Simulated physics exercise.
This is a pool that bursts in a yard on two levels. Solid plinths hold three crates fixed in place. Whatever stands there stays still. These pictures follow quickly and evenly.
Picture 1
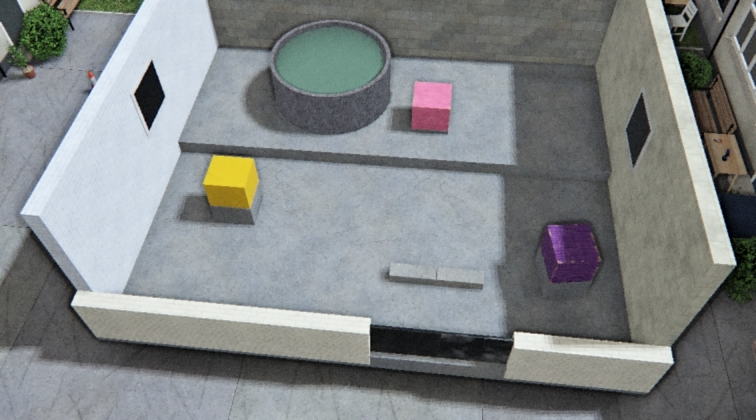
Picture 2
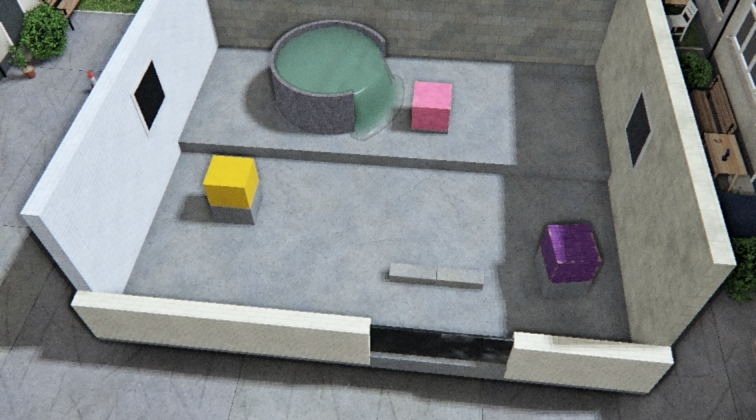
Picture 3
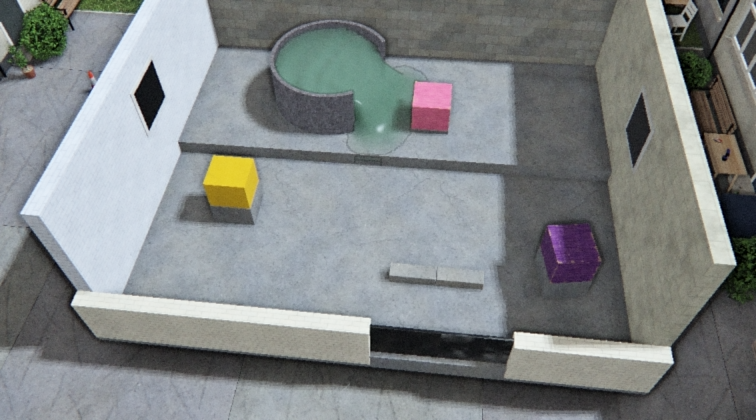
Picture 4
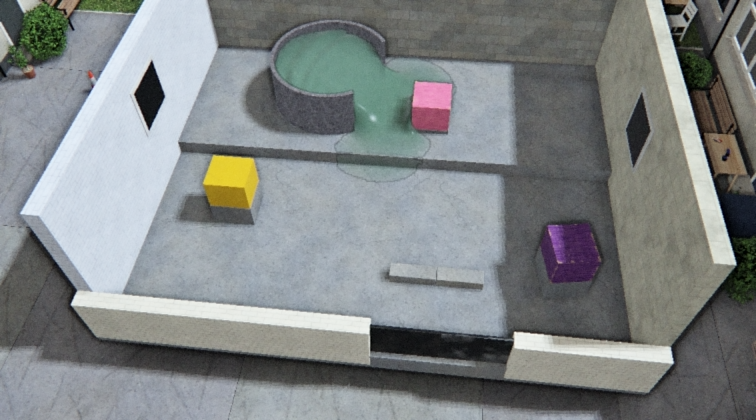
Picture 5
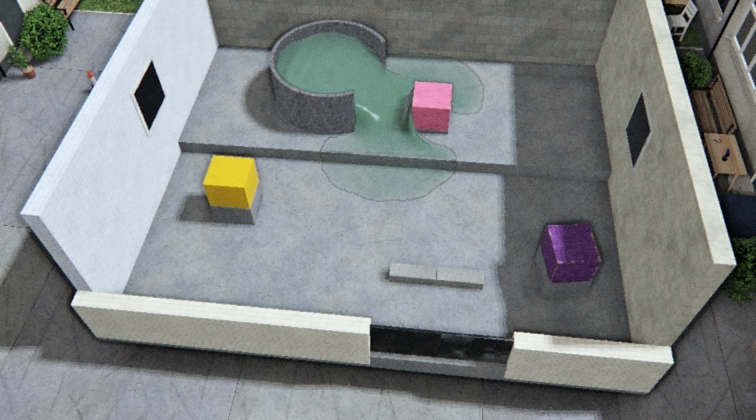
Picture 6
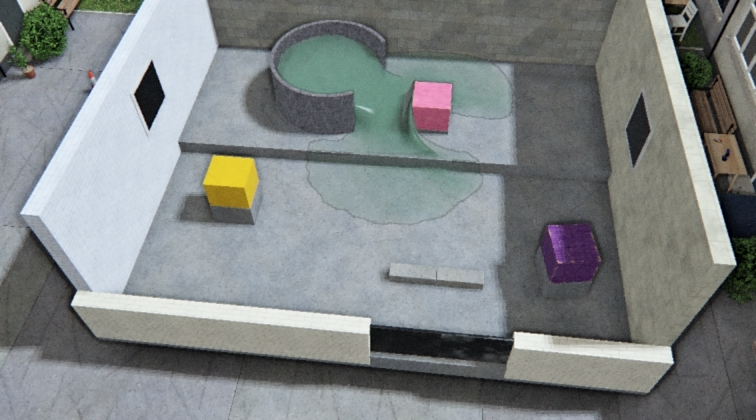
A round grey stone pool of green water stands at the back of a walled two-level yard, seen from high above by a still camera. A pink cube sits right of it on the upper level, with a yellow cube at left and a purple one at right below. The pool's right side opens and water pours out, spreading around the pink cube and over the step onto the lower floor.
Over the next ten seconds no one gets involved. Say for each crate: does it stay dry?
Pink crate: No, it gets wet; yellow crate: Yes, it stays dry; purple crate: Yes, it stays dry.
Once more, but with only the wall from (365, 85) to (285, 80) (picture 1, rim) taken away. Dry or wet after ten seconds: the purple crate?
I'd bet purple stays clear.
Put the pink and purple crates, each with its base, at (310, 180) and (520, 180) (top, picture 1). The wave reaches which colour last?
The yellow-painted one.
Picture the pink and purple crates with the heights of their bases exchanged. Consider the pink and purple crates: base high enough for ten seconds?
Pink crate drenched, purple crate drenched.
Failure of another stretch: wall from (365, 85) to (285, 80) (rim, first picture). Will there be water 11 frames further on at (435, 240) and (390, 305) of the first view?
Inundated, then inundated.
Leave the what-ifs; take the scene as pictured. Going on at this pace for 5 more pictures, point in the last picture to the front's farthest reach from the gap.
I'd put it around (588, 260).
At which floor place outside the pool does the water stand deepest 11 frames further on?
I would choose the pixel (590, 75).
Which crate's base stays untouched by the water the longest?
I'd name the yellow-painted one.
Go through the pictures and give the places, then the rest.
The round pool at (331, 60) is whole and still, in the first frame.
Water pours out at (383, 97) and has run to (357, 137), in the second frame.
The front is at (405, 69), out from the gap at (383, 98), in the third frame.
Water pours out at (383, 100) and has run to (388, 178), in the fourth frame.
The front is at (403, 197), out from the gap at (383, 100), in the fifth frame.
The front is at (411, 220), out from the gap at (383, 100), in the sixth frame.
A moment on, water covers 40 % of the floor; the pink crate water round its plinth, the yellow crate not reached, the purple crate water round its plinth.
Next, water covers 55 % of the floor; the pink crate water round its plinth, the yellow crate not reached, the purple crate water round its plinth.
Then, water covers 65 % of the floor; the pink crate water round its plinth, the yellow crate water round its plinth, the purple crate water round its plinth.
Later, water covers 80 % of the floor; the pink crate water round its plinth, the yellow crate water round its plinth, the purple crate water round its plinth.
In the end, water covers 90 % of the floor; the pink crate was topped, the yellow crate stayed above the water, the purple crate stayed above the water.
